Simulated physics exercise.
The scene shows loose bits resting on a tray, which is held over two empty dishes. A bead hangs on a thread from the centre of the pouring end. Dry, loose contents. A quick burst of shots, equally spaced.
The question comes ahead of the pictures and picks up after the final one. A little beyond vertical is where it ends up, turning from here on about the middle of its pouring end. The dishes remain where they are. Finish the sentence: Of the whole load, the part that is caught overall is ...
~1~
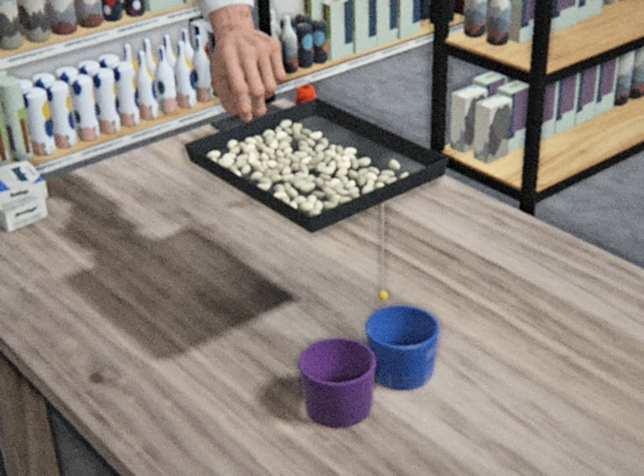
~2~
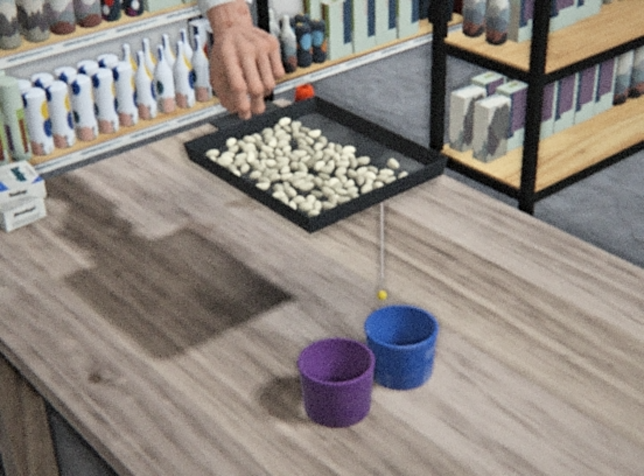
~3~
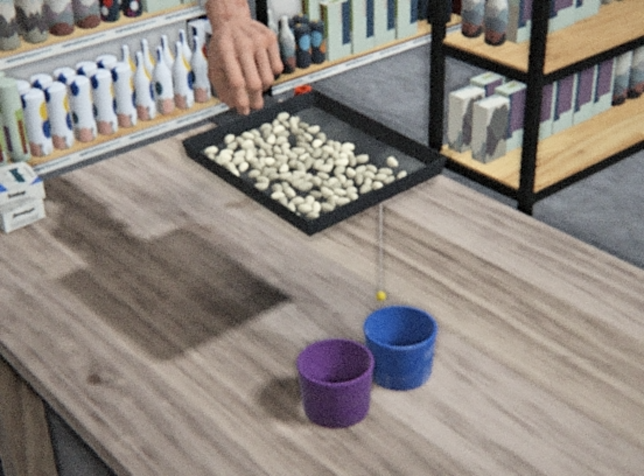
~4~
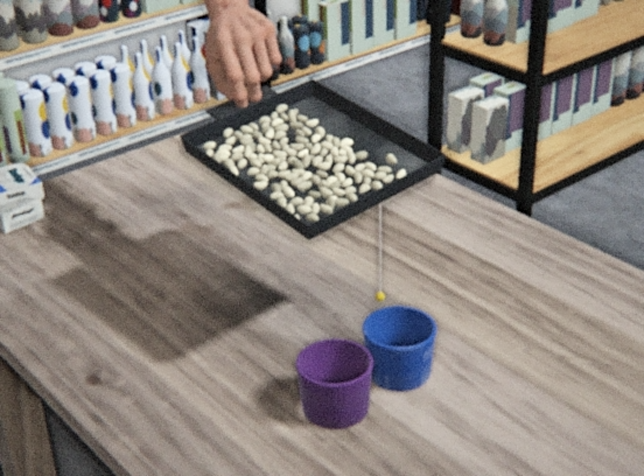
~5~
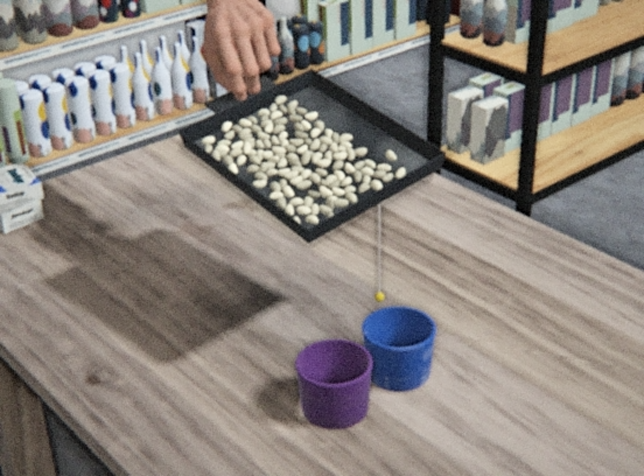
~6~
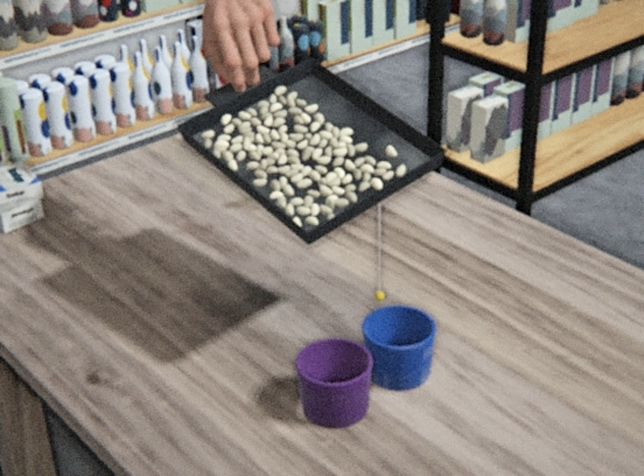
... less than half of it.
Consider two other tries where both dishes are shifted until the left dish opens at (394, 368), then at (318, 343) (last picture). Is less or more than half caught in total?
Short of half and then the bulk of it.
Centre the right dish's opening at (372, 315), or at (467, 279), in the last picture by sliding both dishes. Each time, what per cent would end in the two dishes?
60 and 0 in a hundred.
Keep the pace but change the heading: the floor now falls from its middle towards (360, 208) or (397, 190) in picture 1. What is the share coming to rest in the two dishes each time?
First case: 60 %; second case: 10 %.
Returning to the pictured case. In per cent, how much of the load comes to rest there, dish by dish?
Left dish: 20; right dish: 0 percent.
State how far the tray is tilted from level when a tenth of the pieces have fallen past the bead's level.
Roughly 105 degrees of turn.
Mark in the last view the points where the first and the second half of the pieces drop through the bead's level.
First roughly (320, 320), then roughly (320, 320).
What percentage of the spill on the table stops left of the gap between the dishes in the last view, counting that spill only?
Around 90 per cent, give or take.
Soon after the last picture, tray tipped steeply; all on the tray.
A little later, tray tipped right over; nearly all on the tray; a stray few in the left dish.
Later still, tray tipped past a quarter turn; a small part in the left dish; a stray few in the right dish; most outside both.
At rest, tray tipped past a quarter turn; a small part in the left dish; a stray few in the right dish; most outside both.
